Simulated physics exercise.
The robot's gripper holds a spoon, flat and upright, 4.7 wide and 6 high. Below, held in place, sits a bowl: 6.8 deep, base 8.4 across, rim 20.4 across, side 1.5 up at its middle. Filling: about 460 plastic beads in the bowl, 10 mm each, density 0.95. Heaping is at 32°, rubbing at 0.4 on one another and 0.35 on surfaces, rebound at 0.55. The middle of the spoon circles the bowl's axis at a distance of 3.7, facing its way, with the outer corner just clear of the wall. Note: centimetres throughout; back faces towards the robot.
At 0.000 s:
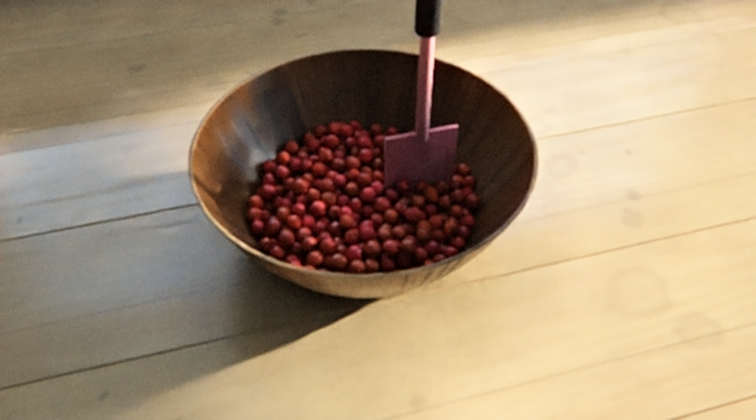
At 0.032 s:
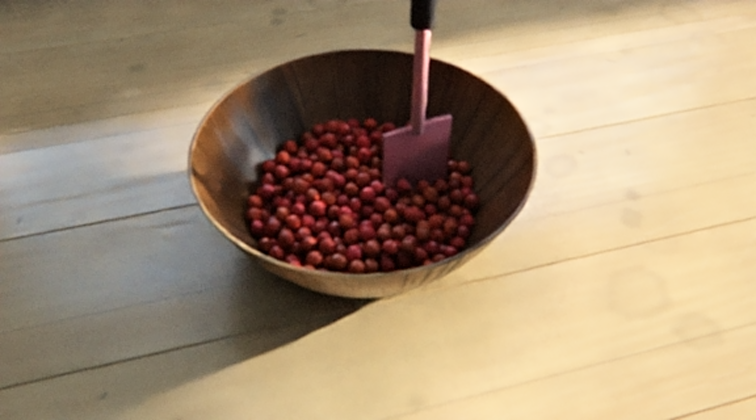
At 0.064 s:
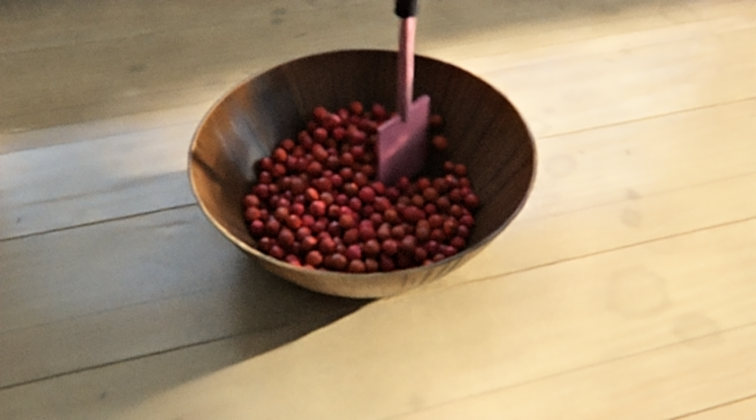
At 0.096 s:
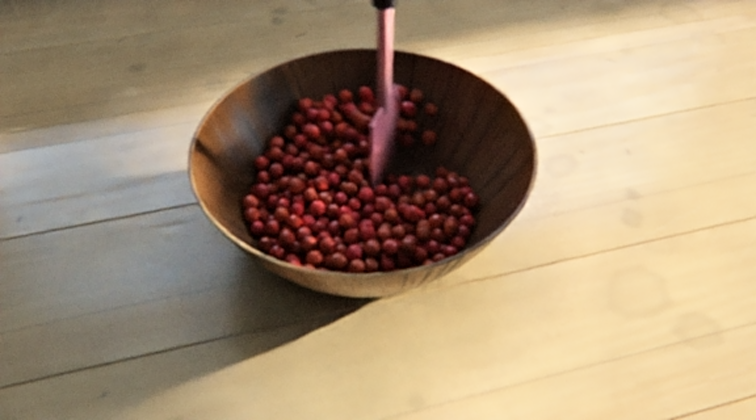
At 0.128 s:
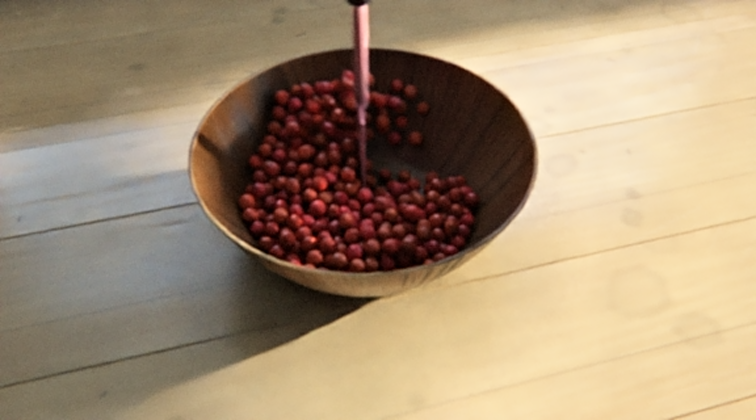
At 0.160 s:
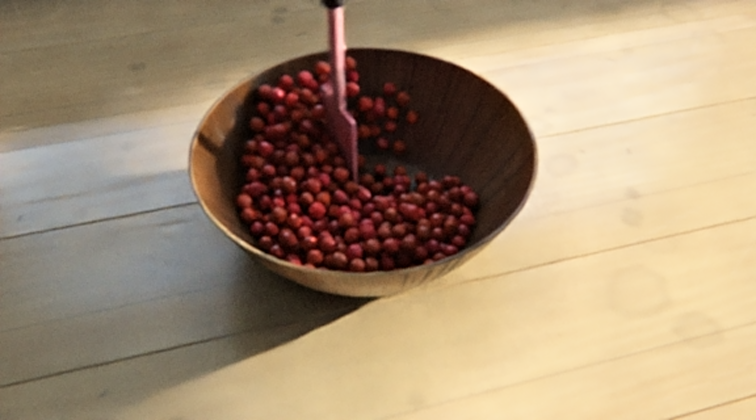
A wooden bowl of small red balls sat on a plank floor while a pink spatula with a black handle swept leftward through them, turning edge-on and pushing some up the back wall.
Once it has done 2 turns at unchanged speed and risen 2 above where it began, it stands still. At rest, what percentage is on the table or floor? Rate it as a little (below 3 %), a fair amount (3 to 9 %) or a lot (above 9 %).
A little.
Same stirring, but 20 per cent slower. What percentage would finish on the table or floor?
It would come to around 0 percent.
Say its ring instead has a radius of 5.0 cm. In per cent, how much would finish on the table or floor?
That would come to roughly 5 percent.
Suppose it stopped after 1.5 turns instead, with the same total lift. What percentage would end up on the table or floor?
Estimate: About 0 percent.
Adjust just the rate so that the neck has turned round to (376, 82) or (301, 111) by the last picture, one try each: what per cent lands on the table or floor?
Some 0 and 20 per cent.
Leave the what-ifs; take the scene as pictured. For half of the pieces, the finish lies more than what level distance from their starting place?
My guess is close to 6 centimetres.
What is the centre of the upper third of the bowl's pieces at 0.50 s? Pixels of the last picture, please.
Upper-third centre: Approx. (459, 195) px.
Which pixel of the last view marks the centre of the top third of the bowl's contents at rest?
(405, 193).
By 0.50 s, 343° round, highest piece 7 above the table; 453 in the bowl, 3 on the table or floor.
By 0.83 s, 225° round, highest piece 6 above the table; 453 in the bowl, 3 on the table or floor.
By 1.20 s, 0° round, highest piece 5 above the table; 452 in the bowl, 4 on the table or floor.
By 1.90 s, 0° round, highest piece 5 above the table; 452 in the bowl, 4 on the table or floor.
Final count, 452 in the bowl, 4 on the table or floor. That is 1 % on the table or floor.
